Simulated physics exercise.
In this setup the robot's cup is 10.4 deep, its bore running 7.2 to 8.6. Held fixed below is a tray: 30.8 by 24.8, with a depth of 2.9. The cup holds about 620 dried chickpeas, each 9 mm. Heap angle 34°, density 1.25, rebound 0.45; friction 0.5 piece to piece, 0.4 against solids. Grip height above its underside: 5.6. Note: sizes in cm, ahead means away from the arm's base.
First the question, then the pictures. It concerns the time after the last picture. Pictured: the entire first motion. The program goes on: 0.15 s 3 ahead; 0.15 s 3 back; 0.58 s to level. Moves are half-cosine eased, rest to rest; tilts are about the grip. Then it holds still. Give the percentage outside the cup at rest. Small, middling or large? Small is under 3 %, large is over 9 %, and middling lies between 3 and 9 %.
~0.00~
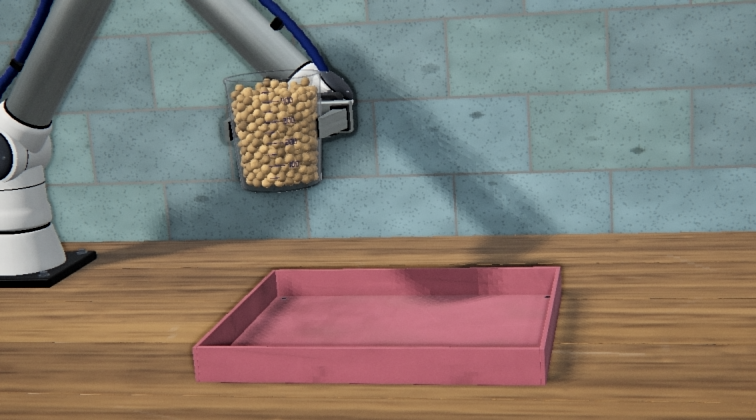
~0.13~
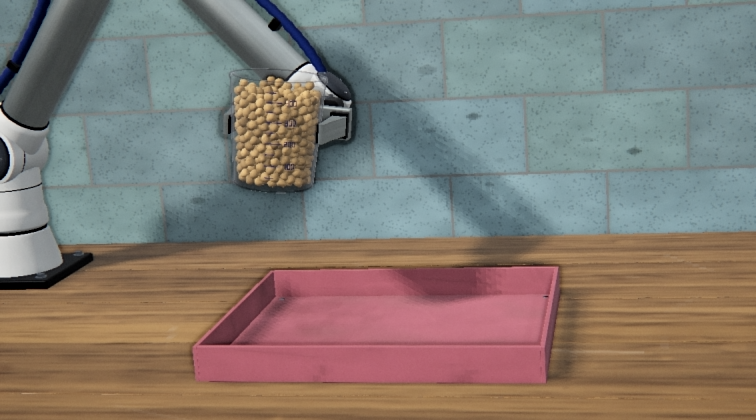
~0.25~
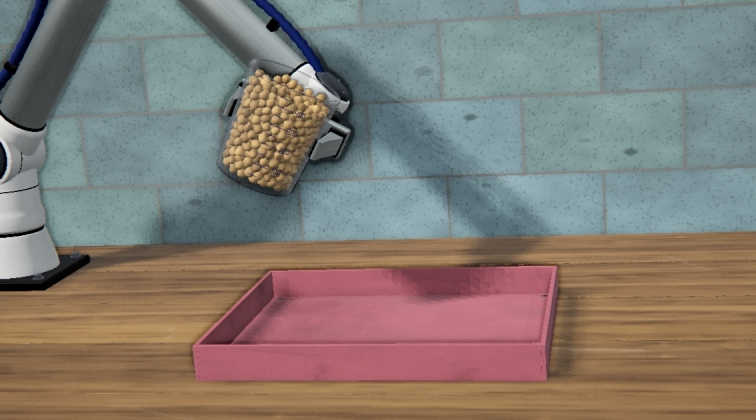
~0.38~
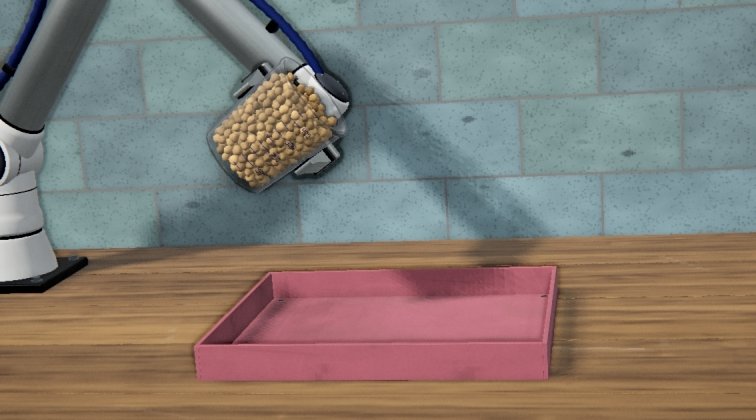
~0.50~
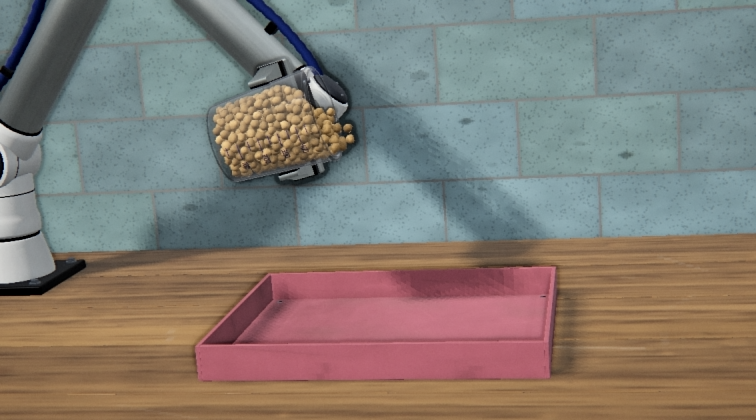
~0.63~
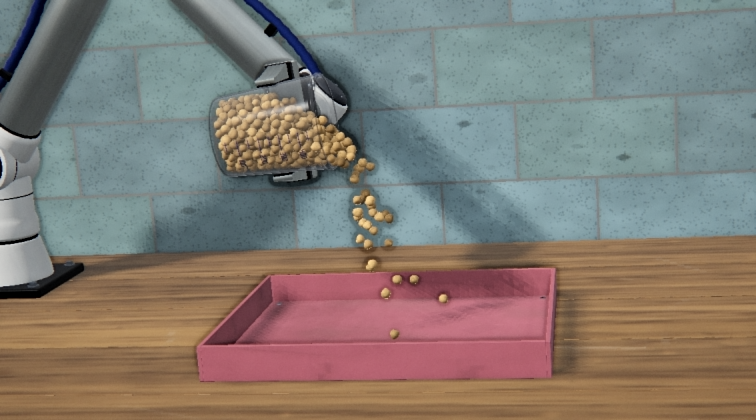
Large, over 9 %.
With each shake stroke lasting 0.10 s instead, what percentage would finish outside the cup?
About 55 per cent, then.
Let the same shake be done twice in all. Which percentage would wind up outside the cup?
It would come to around 55 %.
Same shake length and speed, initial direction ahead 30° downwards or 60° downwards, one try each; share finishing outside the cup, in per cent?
First try about 30 %, second try about 25 %.
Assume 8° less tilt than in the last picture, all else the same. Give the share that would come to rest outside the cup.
Some 25 %.
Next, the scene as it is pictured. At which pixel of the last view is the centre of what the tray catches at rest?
Around pixel (429, 327).
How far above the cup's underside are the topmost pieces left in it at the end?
Around 9.0 cm above the underside.
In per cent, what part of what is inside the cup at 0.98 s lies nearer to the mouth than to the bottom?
Share in the mouth half: About 50 %.
After 0.98 s, tilted 82° forward, highest piece 22 above the table; 401 in the cup, 150 in the tray, 69 in flight or on a rim.
After 1.33 s, tilted 18° forward, highest piece 25 above the table; 375 in the cup, 245 in the tray.
After 1.71 s, level, highest piece 25 above the table; 375 in the cup, 245 in the tray.
After 2.76 s, level, highest piece 25 above the table; 375 in the cup, 245 in the tray.
At rest, 375 in the cup, 245 in the tray. That is 40 % outside the cup.
